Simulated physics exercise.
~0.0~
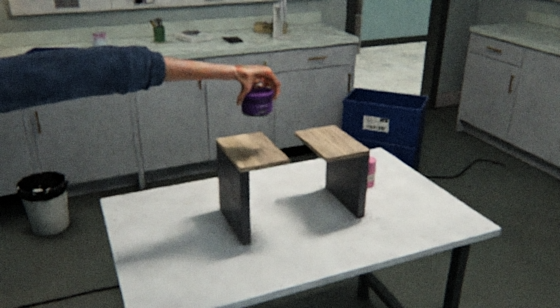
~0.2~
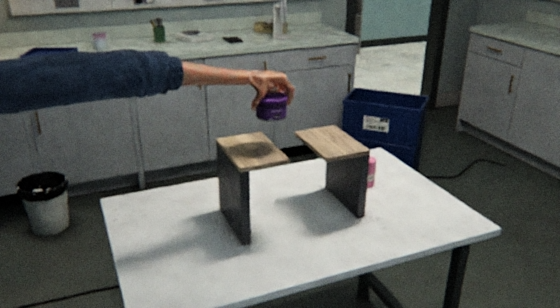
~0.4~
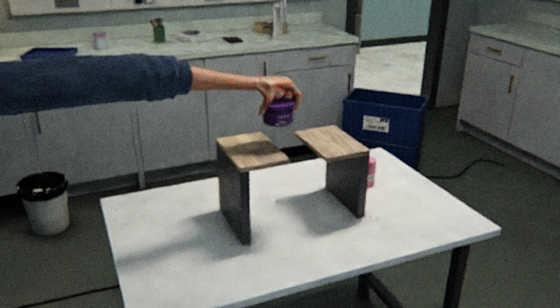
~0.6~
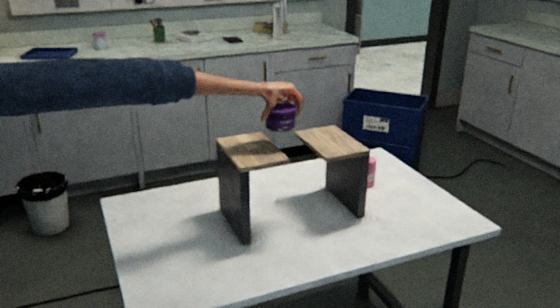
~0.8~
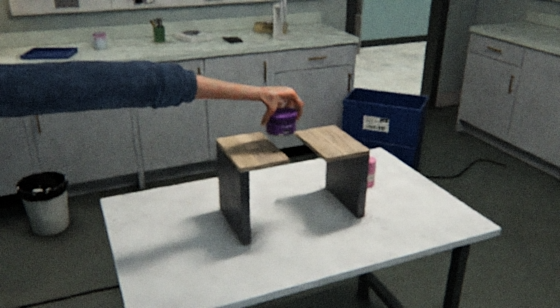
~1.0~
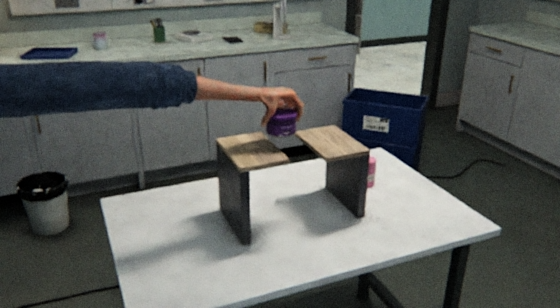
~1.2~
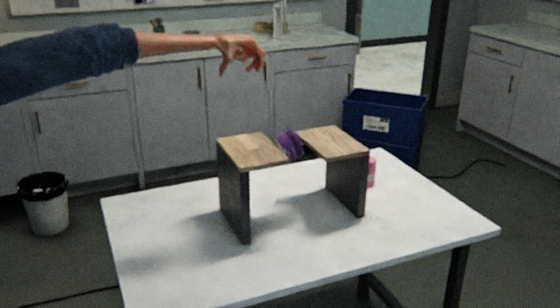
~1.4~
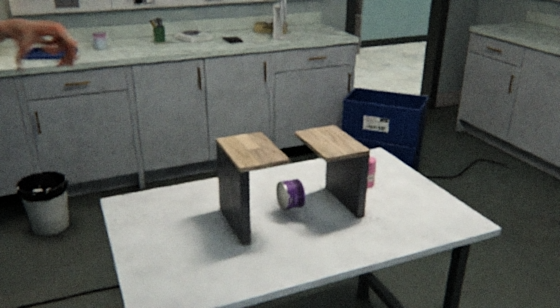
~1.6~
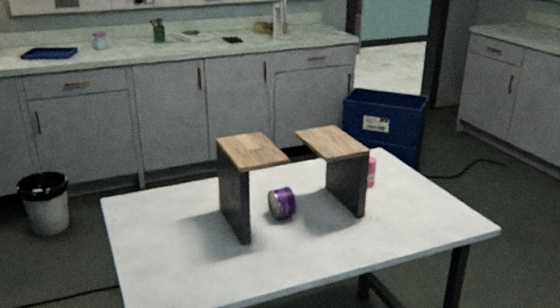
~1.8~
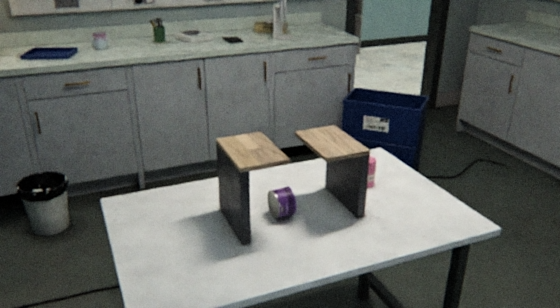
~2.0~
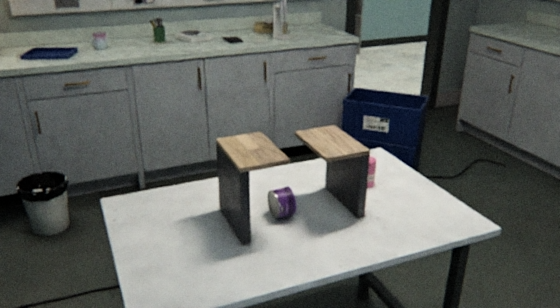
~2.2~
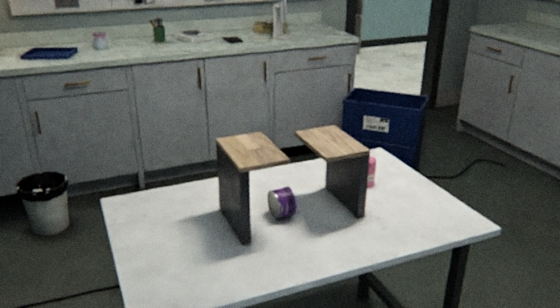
Purple tub lowered by a hand over the gap between two ledges, released, tipping, dropping through and resting sideways on the table.
